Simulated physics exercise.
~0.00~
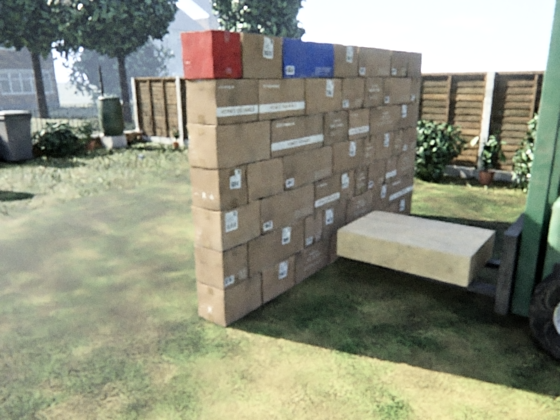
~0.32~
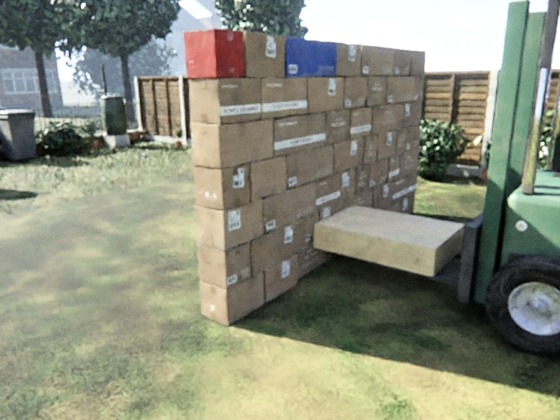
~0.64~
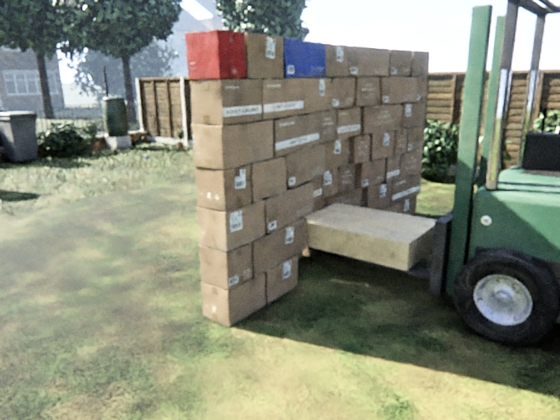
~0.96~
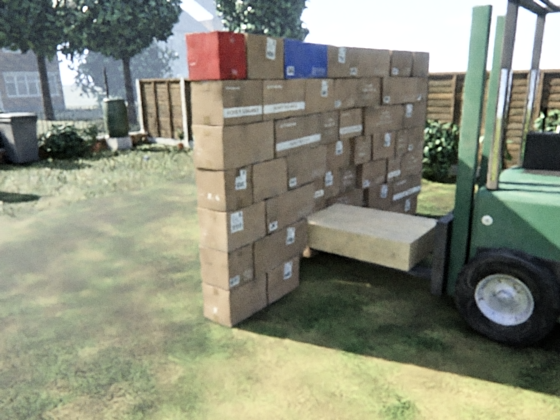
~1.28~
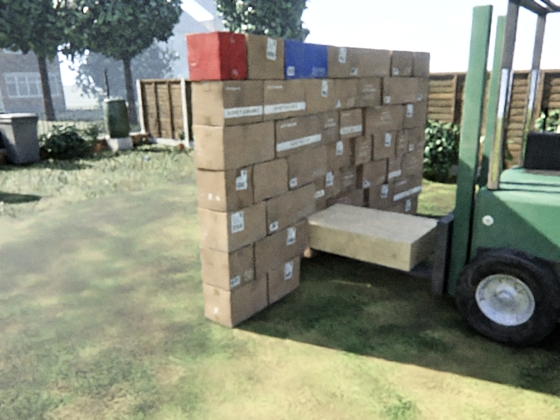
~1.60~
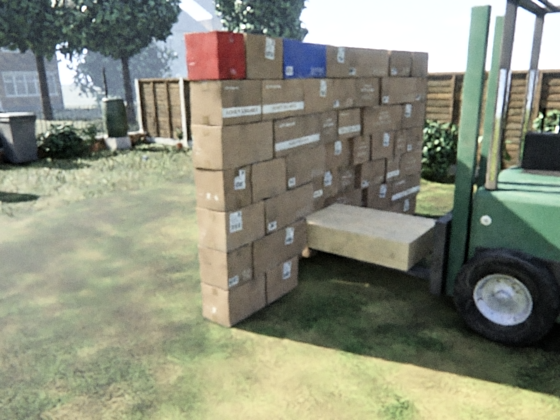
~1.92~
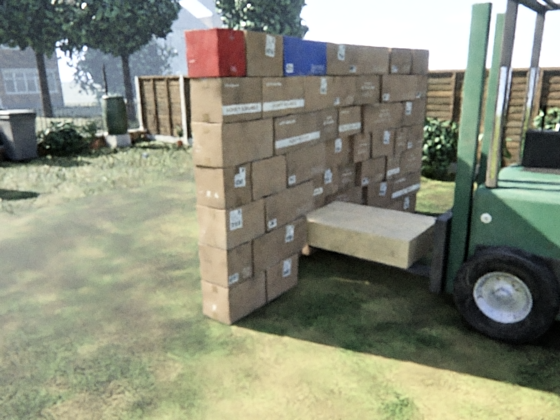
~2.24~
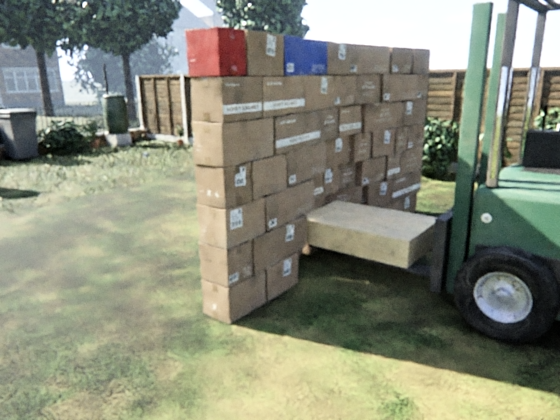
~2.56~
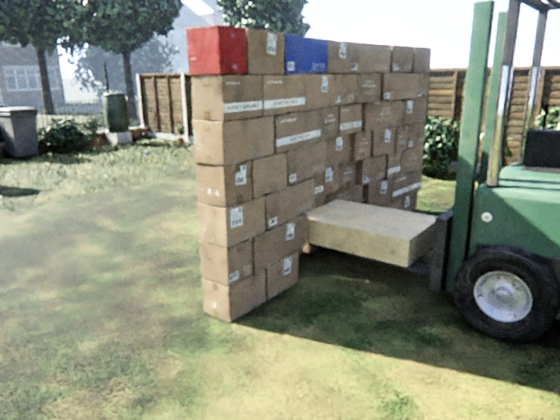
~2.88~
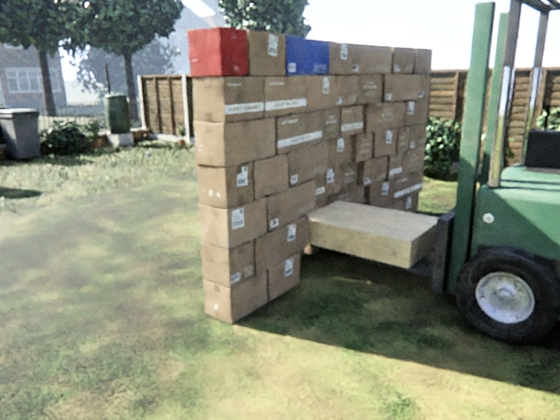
In a garden, a green forklift moving left pushes a pale crate into a carton wall, shifting some boxes and stopping, none fallen.
